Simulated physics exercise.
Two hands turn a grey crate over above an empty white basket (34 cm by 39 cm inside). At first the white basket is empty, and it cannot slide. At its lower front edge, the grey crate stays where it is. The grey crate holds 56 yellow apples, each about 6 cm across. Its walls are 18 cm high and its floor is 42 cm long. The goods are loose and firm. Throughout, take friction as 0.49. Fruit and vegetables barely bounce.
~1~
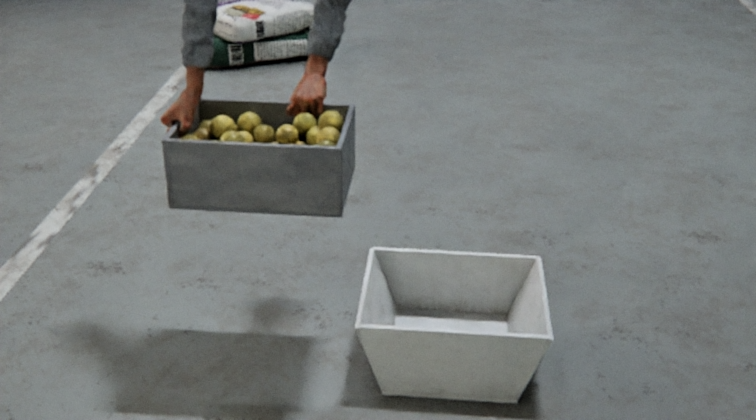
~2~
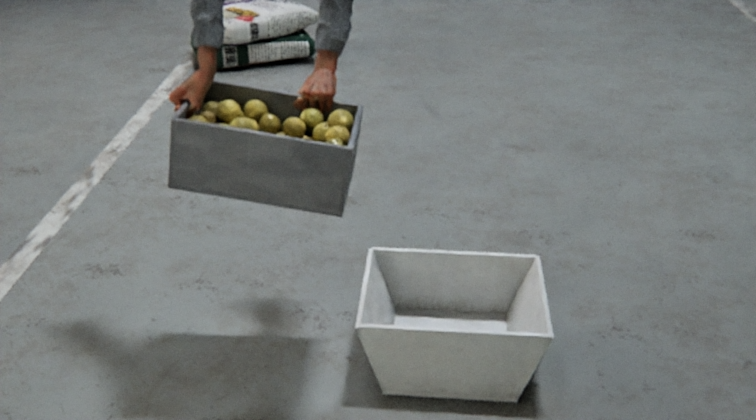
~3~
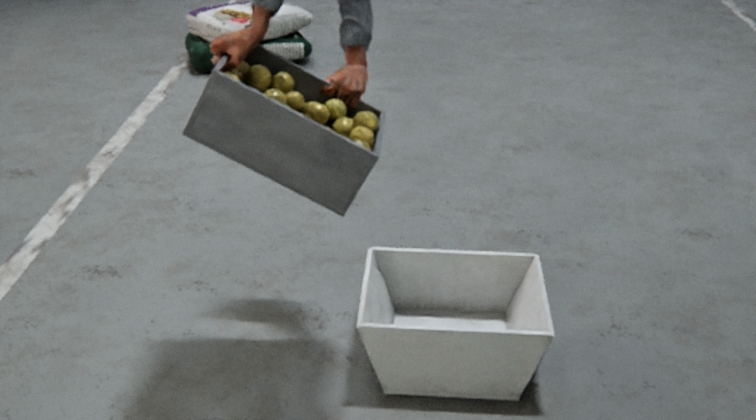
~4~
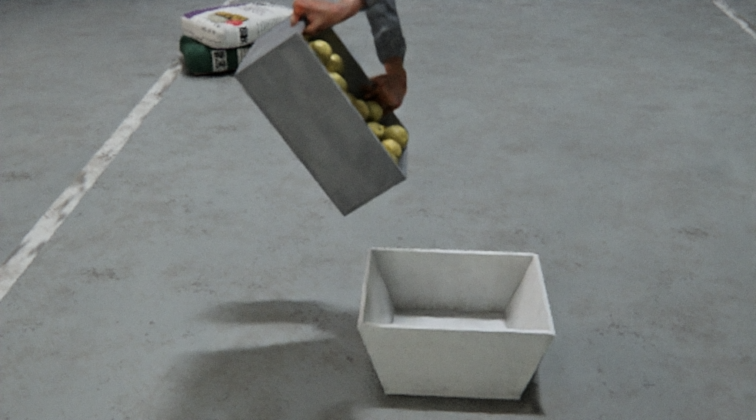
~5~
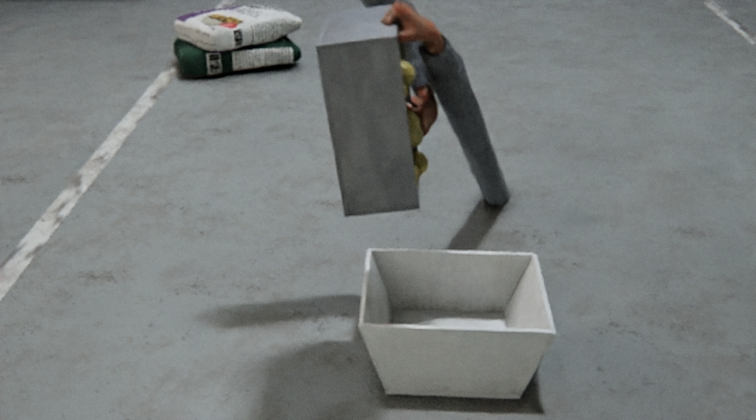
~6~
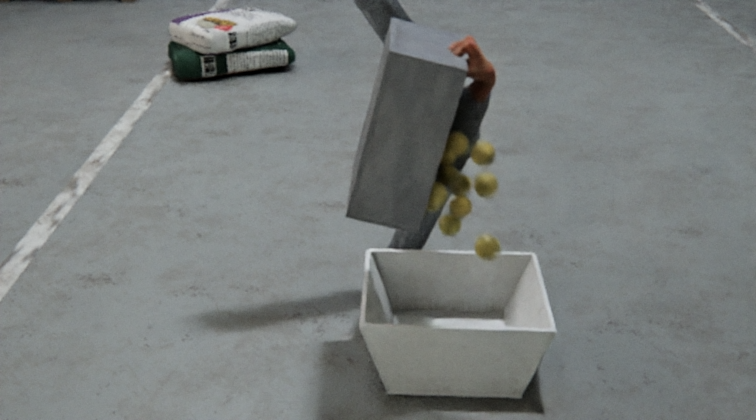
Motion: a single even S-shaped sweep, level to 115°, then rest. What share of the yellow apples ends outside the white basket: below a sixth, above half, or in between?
Outside the white basket: Below one sixth.
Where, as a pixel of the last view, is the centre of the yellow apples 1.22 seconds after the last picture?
Somewhere near (465, 340) in pixels.
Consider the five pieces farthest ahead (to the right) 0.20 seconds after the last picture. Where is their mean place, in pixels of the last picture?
Mean place: Roughly (523, 303).
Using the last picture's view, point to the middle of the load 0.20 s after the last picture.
At roughly (462, 227).
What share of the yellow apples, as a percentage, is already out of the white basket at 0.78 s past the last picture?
Share: About 0 %.
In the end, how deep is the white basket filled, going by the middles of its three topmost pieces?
14 cm, more or less.
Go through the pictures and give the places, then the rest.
In the first picture (each is followed by its nearest rim corner in this view), grey crate, (336, 147); white basket, (548, 337); 0° from level; none out.
Grey crate, (347, 147); 8° from level, in the second picture.
Grey crate, (374, 154); 28° from level, in the third picture.
Grey crate, (403, 174); 54° from level, in the fourth picture.
Grey crate, (419, 203); 81° from level, in the fifth picture.
Grey crate, (420, 229); white basket, (552, 330); 103° from level; 11 out, the lowest apple at (450, 224), in the sixth picture.
Then, 0.20 s after the last picture, tilt 115°; 14 still in the grey crate, 12 in the white basket and 30 in the air.
Then, 0.44 s after the last picture, tilt 115°; 1 still in the grey crate, 46 in the white basket and 9 in the air.
Then, 0.78 s after the last picture, tilt 115°; 55 in the white basket and 1 outside the white basket.
Outcome (1.22 s after the last picture), 55 in the white basket and 1 outside the white basket. Asked share, 1 of 56, 2 per cent.
